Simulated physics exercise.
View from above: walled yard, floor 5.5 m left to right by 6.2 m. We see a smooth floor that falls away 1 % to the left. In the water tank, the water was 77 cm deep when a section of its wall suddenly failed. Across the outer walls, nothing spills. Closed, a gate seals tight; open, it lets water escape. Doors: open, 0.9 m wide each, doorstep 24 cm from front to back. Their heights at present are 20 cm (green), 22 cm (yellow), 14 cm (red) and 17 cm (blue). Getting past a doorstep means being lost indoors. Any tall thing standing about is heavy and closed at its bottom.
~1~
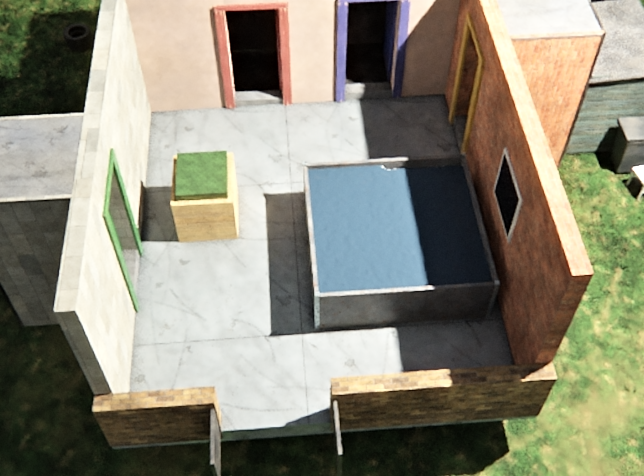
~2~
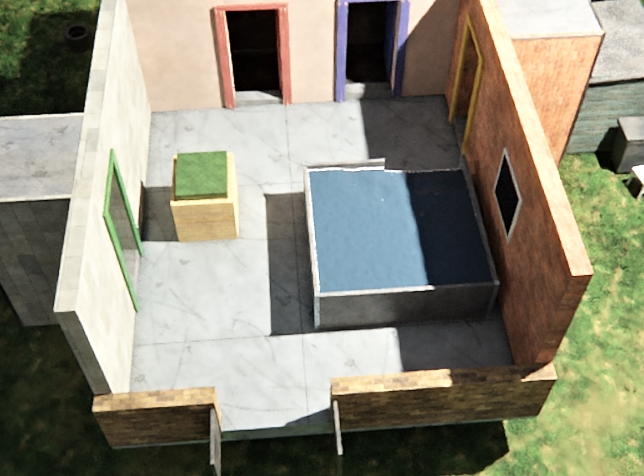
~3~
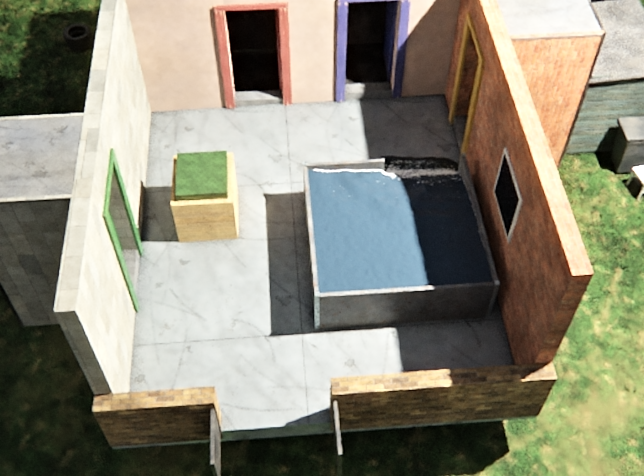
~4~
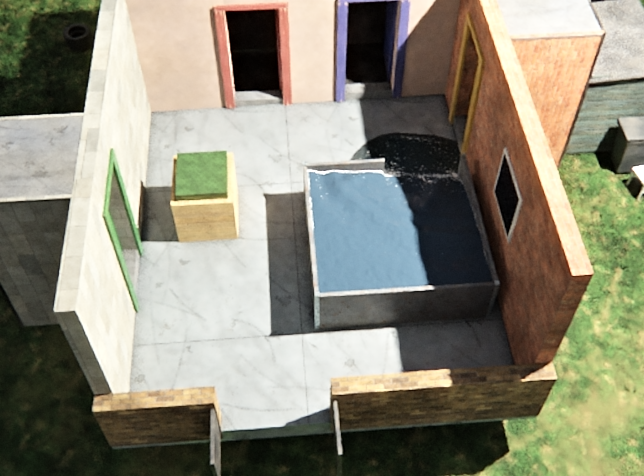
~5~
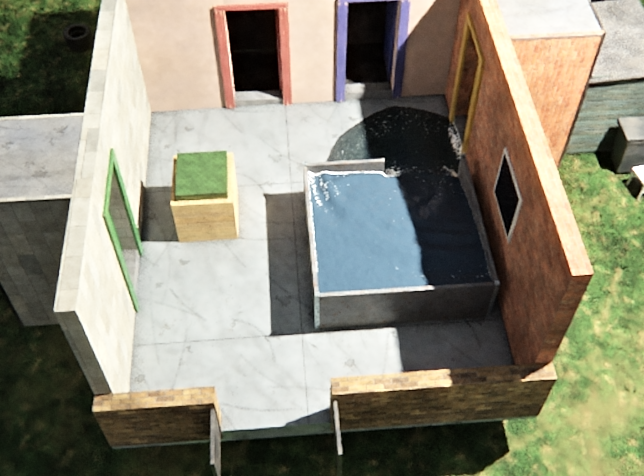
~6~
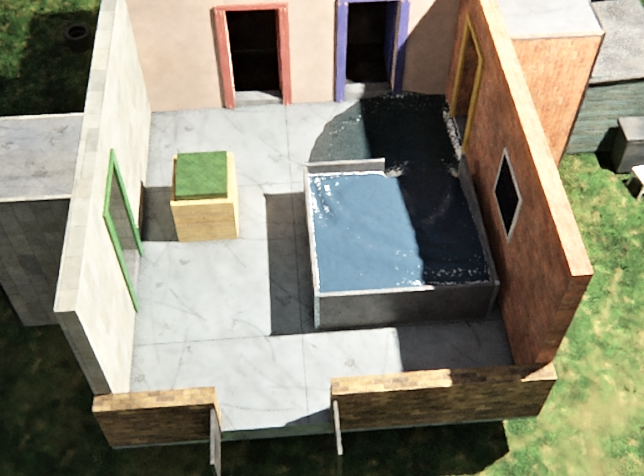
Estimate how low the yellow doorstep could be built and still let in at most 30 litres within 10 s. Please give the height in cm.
I would say 30 cm or so.
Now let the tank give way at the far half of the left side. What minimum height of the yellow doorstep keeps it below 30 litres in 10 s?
Some 7.5 centimetres.
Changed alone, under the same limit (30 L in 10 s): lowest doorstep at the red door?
Door red, min height approx. 11.5 cm.
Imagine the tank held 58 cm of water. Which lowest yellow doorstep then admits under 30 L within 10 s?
Roughly 22 centimetres.
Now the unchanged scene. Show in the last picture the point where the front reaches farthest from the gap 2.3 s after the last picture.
(152, 114).
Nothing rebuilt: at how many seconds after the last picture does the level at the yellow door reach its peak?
About 1.8 seconds.
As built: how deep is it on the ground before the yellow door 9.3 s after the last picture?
Depth: Near 13.0 cm.
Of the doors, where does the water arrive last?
Last comes the green one.
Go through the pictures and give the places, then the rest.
The first frame shows the water tank at (395, 224) is whole and still, 77 cm deep; the yellow door at (465, 99) is dry.
In the second frame, the gap is on the far side, the front 0.3 m out at a hidden place; the back of the water tank holds 77 cm.
In the third frame, the front is at a hidden place, 0.8 m from the gap on the far side; 1.1 m2 of floor is wet, 77 cm left at the back.
In the fourth frame, the gap is on the far side, the front 1.4 m out at (391, 136); the back of the water tank holds 77 cm.
In the fifth frame, water pours out on the far side and has run 2.1 m, to (392, 111); about 9 cm deep outside, 77 cm at the back.
In the sixth frame, water pours out on the far side and has run 2.4 m, to (371, 98); about 8 cm deep outside, 74 cm at the back; water is at the yellow door at (465, 99).
Then, 0.7 s after the last picture water covers 25 % of the floor, deepest (65 cm) near (432, 97); 32 cm at the yellow door, 5 litres in over its 22 cm doorstep.
Then, 2.3 s after the last picture water covers 45 % of the floor, deepest (44 cm) near (448, 123); 33 cm at the yellow door, 66 litres in over its 22 cm doorstep.
Then, 9.3 s after the last picture water covers 100 % of the floor, deepest (20 cm) near (151, 128); 13 cm at the yellow door, 118 litres in over its 22 cm doorstep.
At the yellow door as built, the water peaked near 35 cm, 1.7 s after the last picture.
With a doorstep of 26.5 cm, 61 litres would have come in within the 10 s; with 35.5 cm, 10 litres. So under 30 litres takes about 30 cm.
